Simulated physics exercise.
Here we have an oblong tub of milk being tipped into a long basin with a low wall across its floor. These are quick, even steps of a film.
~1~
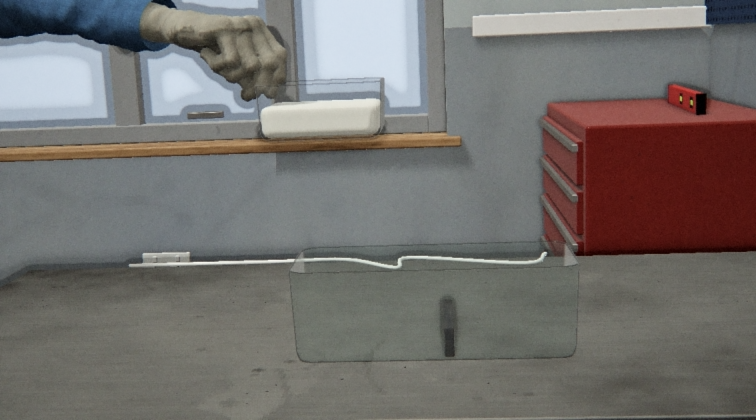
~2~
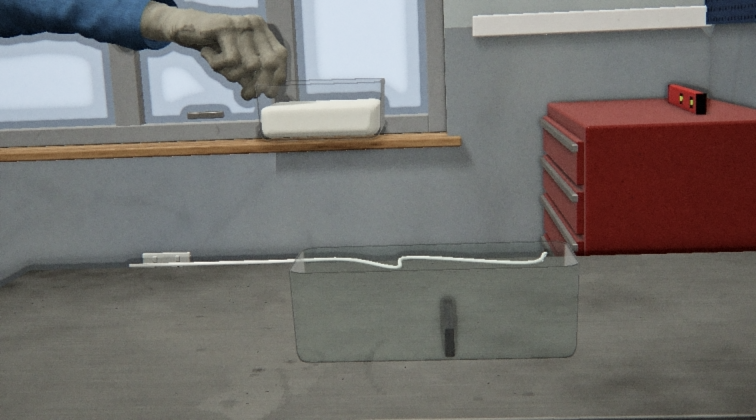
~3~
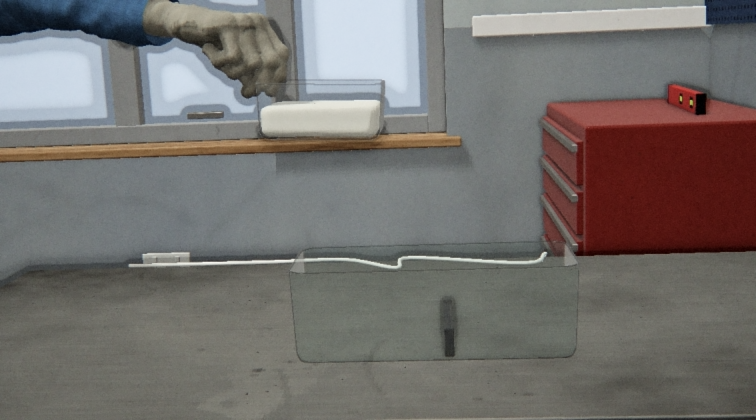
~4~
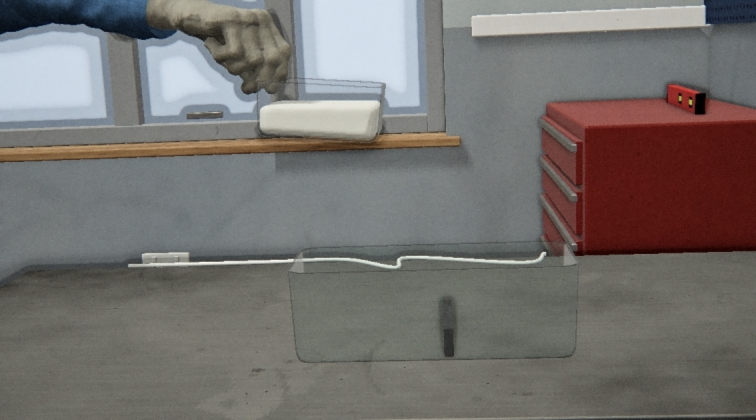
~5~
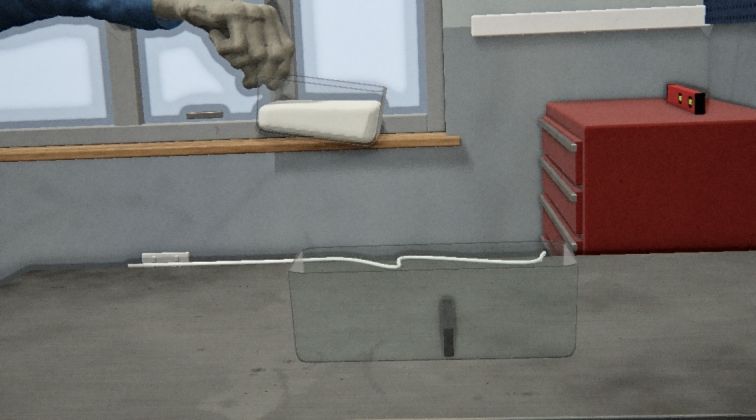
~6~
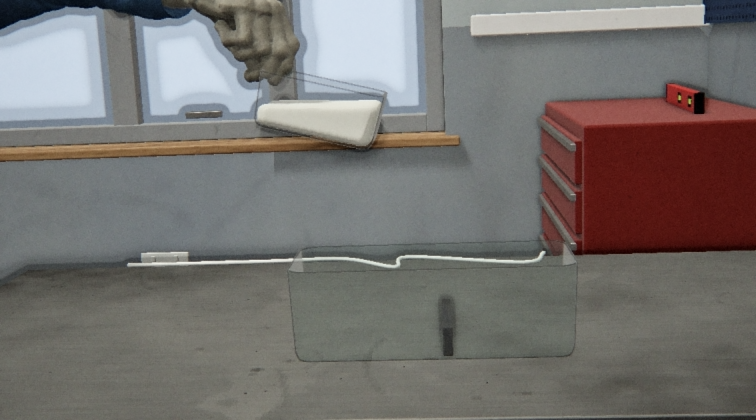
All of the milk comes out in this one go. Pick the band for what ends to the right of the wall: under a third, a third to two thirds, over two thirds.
It comes to between a third and two thirds.
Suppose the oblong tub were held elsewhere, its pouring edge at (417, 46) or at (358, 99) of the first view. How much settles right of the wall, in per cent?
First some 70, then 5 per cent.
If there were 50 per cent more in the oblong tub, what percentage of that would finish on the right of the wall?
Roughly 55 in a hundred.
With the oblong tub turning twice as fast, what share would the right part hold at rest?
About 30 per cent.
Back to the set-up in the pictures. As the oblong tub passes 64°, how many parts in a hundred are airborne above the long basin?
Roughly 40 in a hundred.
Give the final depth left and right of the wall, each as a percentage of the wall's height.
Left about 30, right about 30.
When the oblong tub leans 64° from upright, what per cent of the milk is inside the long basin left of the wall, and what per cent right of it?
The left part 5 per cent, the right part 5.
A moment on, the oblong tub is tipped part way and 47 per cent is still to pour, 7 is left of the wall and 6 right of it.
Next, the oblong tub is tipped on its side and 10 per cent is still to pour, 36 is left of the wall and 42 right of it.
Then the oblong tub is tipped right over and 0 per cent is still to pour, 52 is left of the wall and 45 right of it.
Later the oblong tub is tipped right over and 0 per cent is still to pour, 54 is left of the wall and 45 right of it.
At rest 54 per cent lies left of the wall, 45 right of it and 2 outside.
